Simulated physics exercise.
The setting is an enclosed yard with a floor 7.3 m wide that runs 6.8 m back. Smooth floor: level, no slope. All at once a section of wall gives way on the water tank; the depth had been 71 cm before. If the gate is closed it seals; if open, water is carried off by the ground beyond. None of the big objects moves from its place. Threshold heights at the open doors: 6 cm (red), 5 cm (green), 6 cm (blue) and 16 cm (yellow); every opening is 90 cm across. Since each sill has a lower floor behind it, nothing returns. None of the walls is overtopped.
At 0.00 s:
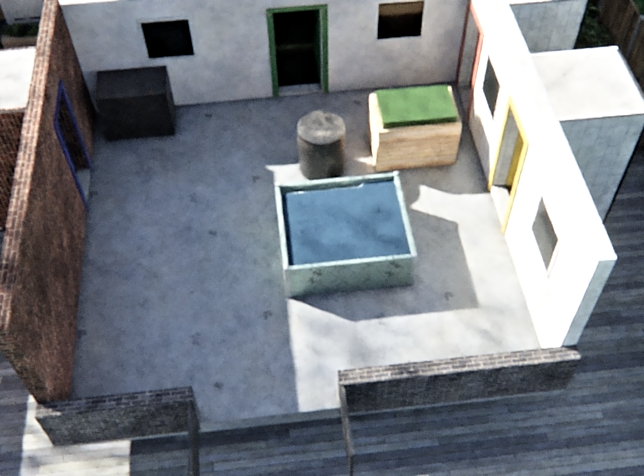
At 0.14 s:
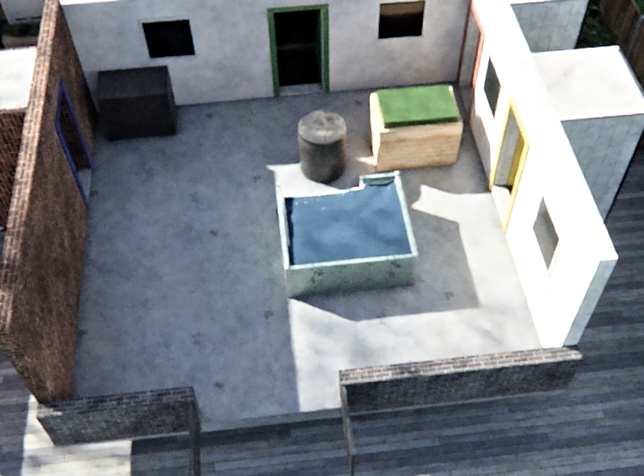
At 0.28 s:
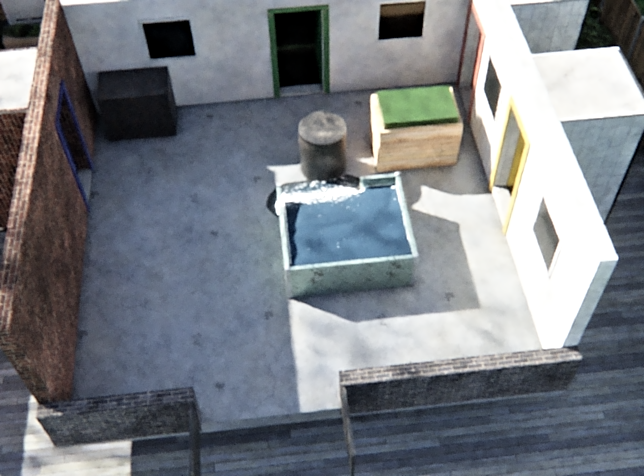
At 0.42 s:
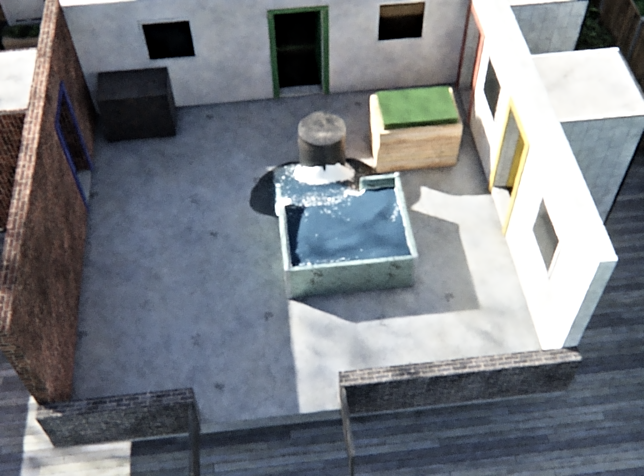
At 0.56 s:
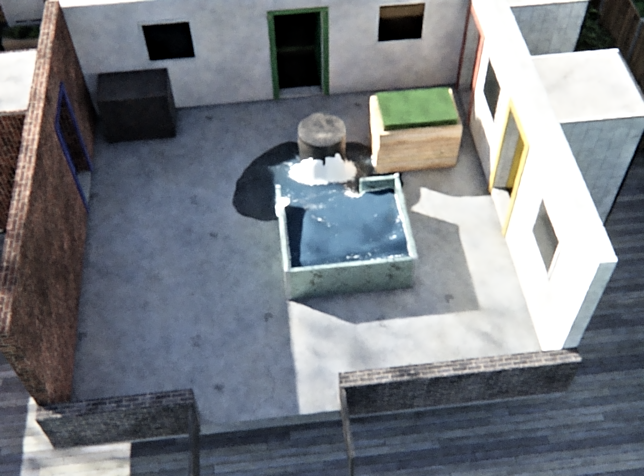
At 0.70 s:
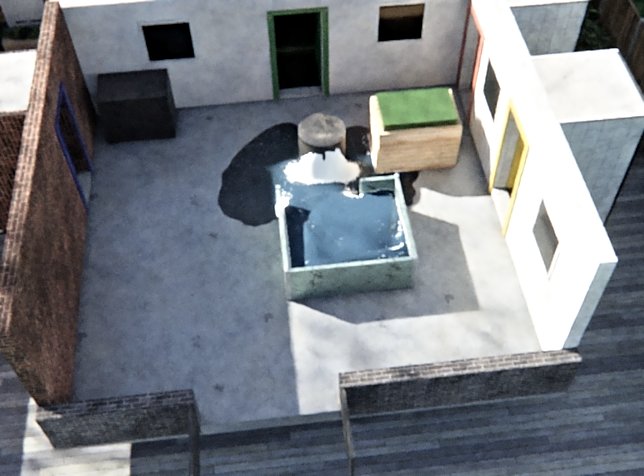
Water pouring from the broken far side of a tank in a walled yard, spreading dark across the floor around a round drum.
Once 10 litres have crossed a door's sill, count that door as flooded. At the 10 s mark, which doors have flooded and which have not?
The red door has flooded; the green door has flooded; the blue door has flooded; the yellow door has not.
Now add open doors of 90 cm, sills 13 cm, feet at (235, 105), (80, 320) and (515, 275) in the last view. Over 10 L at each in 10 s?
So, in the order given, it's beyond the mark, then shy of the mark, then shy of the mark.
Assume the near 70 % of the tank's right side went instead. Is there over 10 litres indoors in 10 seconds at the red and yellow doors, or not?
Here's how it goes: Red exceeds it, yellow exceeds it.
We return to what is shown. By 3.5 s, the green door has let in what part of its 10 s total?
I'd put it at about 55 per cent by that point.
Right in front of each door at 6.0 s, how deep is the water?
Centimetres: Red 8 / green 9 / blue 11 / yellow 6.
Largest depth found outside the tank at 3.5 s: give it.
Depth: Approx. 30 cm.
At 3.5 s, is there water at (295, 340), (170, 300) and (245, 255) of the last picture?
Untouched, untouched, untouched.
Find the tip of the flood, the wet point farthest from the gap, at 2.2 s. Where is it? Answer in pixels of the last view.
(97, 117).
After 1.4 s water covers 25 % of the floor and is deepest (48 cm) near (325, 191); red door not reached, green door 7 cm at the sill, 3 L in, blue door not reached, yellow door not reached.
After 2.2 s water covers 40 % of the floor and is deepest (34 cm) near (205, 114); red door not reached, green door 17 cm at the sill, 22 L in, blue door not reached, yellow door 14 cm at the sill, 0 L in.
After 3.5 s water covers 50 % of the floor and is deepest (30 cm) near (105, 123); red door 6 cm at the sill, 0 L in, green door 13 cm at the sill, 72 L in, blue door 14 cm at the sill, 33 L in, yellow door 10 cm at the sill, 1 L in.
After 6.0 s water covers 70 % of the floor and is deepest (13 cm) near (371, 172); red door 8 cm at the sill, 7 L in, green door 9 cm at the sill, 113 L in, blue door 11 cm at the sill, 89 L in, yellow door 6 cm at the sill, 1 L in.
After 10.0 s water covers 95 % of the floor and is deepest (10 cm) near (450, 86); red door 9 cm at the sill, 21 L in, green door 8 cm at the sill, 137 L in, blue door 5 cm at the sill, 107 L in, yellow door 6 cm at the sill, 1 L in.
